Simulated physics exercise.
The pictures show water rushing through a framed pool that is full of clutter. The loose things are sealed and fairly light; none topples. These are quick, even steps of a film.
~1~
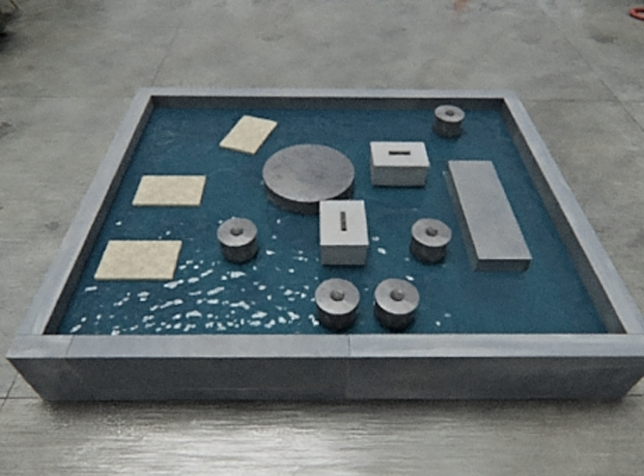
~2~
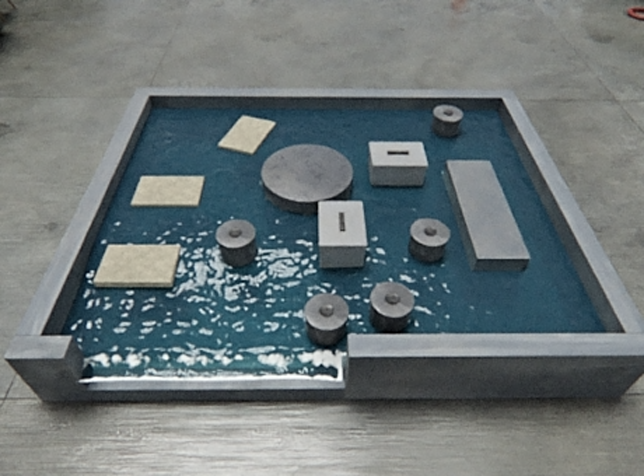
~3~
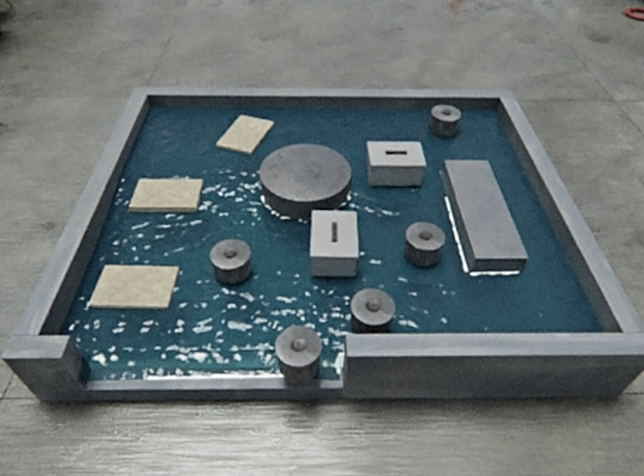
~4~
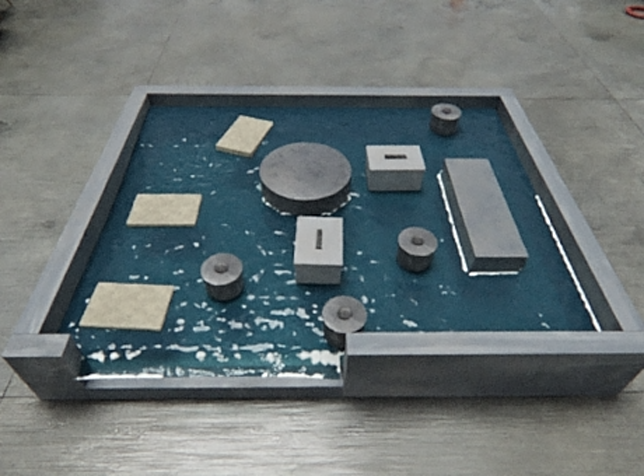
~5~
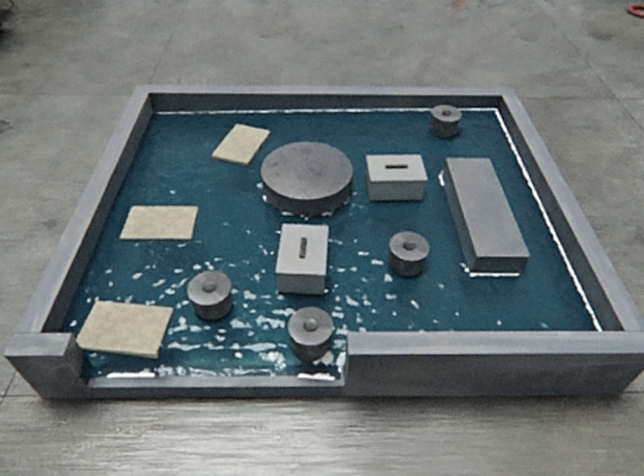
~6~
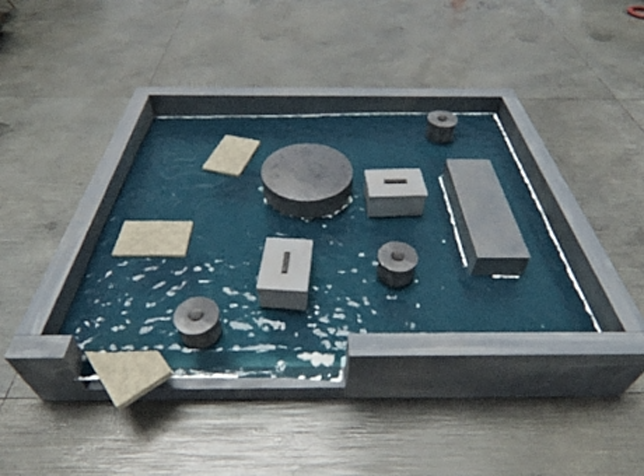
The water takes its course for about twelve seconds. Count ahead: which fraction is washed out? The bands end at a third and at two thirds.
Share: Two thirds or more.
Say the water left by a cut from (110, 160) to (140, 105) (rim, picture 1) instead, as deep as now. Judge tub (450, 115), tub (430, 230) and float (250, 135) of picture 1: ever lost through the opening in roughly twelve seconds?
In that order: No, stays, carried outside.
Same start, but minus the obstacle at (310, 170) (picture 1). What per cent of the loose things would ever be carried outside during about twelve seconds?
Close to 70 %.
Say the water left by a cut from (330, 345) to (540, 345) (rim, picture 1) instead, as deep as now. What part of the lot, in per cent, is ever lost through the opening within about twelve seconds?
Near 60 in a hundred.
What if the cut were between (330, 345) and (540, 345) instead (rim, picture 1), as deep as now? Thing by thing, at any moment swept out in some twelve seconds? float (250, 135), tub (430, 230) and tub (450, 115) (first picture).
One after the other: Left behind, out, inside.
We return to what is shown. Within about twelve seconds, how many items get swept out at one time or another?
8 of them.
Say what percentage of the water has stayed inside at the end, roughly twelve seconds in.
Near 48 in a hundred.
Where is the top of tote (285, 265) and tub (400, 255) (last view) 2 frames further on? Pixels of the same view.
Around (252, 299) and (366, 275).
A moment on, 4 of 10 are out; 6 afloat.
Next, 7 of 10 are out; 3 afloat.
Later, 7 of 10 are out; 3 afloat.
In the end, 8 of 10 are out; 2 afloat.
